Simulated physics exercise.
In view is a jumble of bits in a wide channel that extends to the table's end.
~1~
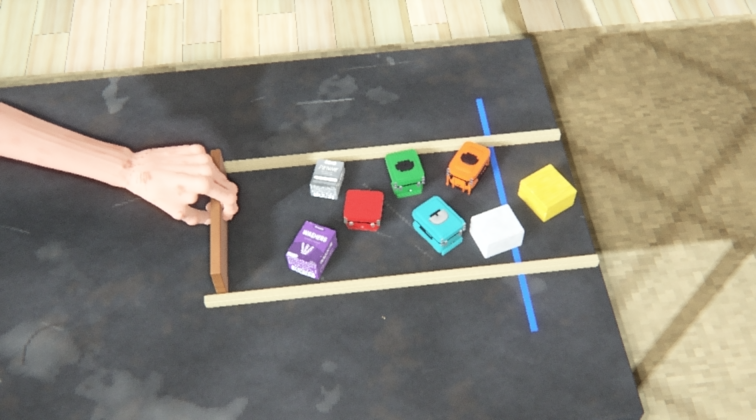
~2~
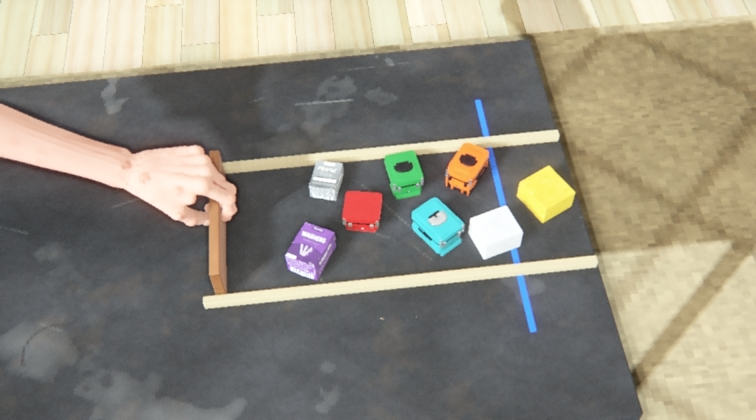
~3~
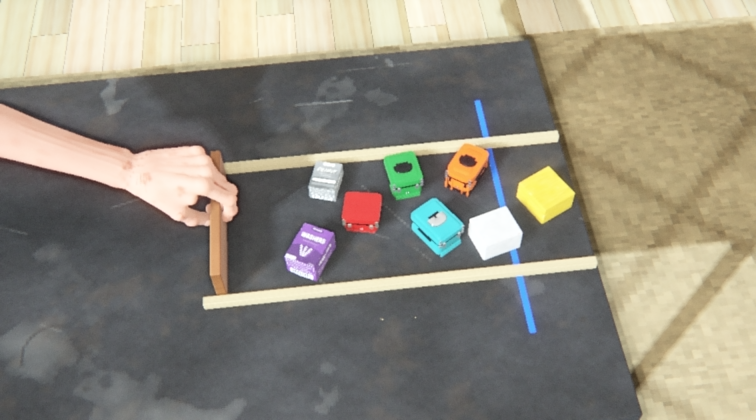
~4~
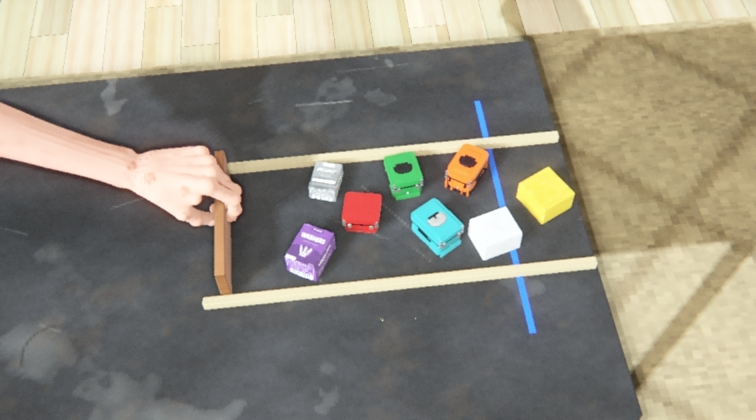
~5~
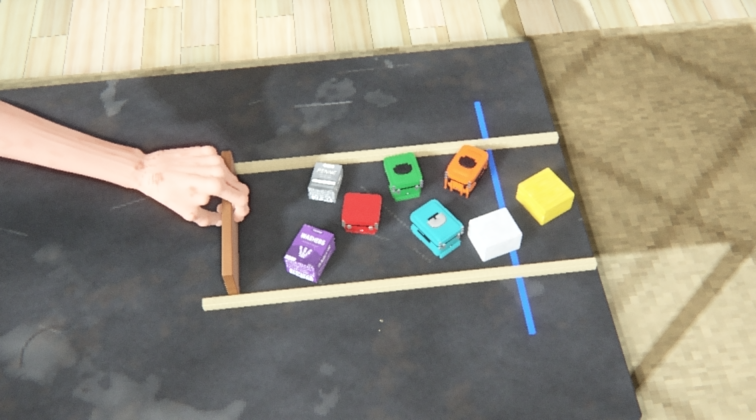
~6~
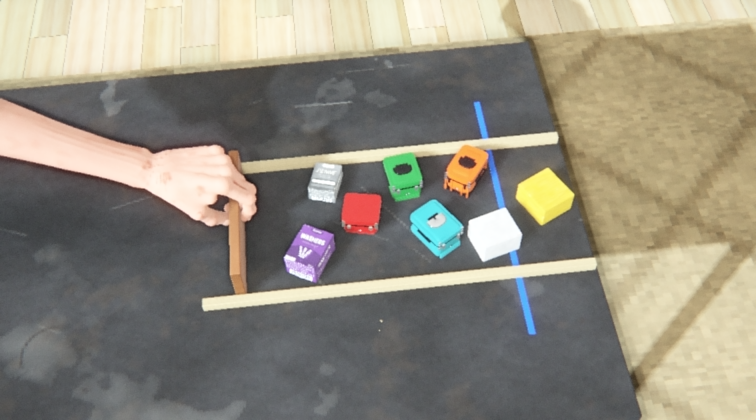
A hand holding a brown board at the left stays nearly still, then slides it slightly right between two pale rails, while the colourful blocks and cases ahead of it, near a blue tape line, show almost no movement.
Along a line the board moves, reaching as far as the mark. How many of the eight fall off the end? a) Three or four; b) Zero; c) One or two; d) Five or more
Answer: C.
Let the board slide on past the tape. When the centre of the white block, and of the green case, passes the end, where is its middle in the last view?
White block: (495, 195); green case: (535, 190).
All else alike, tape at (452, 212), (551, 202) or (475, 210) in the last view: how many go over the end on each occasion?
Respectively, 0, 5 and 0.
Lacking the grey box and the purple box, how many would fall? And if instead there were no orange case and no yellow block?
0 in the first case, 1 in the second.
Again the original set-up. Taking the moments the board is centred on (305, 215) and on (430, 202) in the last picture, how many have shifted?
The count is 1 at the first point and 7 at the second.
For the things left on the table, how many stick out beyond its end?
2, I think.
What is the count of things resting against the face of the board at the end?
Result: 3 in all.
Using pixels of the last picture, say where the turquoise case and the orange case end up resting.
In the last picture the first middle sits at (559, 224) and the other at (564, 151).
Soon after, none off yet; yellow block at rest near (545, 196); white block at rest near (494, 235); orange case at rest near (466, 171).
After that, none off yet; yellow block at rest near (545, 196); white block at rest near (494, 235); orange case displaced a little near (477, 168).
And then, none off yet; yellow block at rest near (545, 196); white block displaced about its own width near (558, 233); orange case displaced about its own width near (529, 156).
In the end, the number that fall off is one or two; gone, white block.
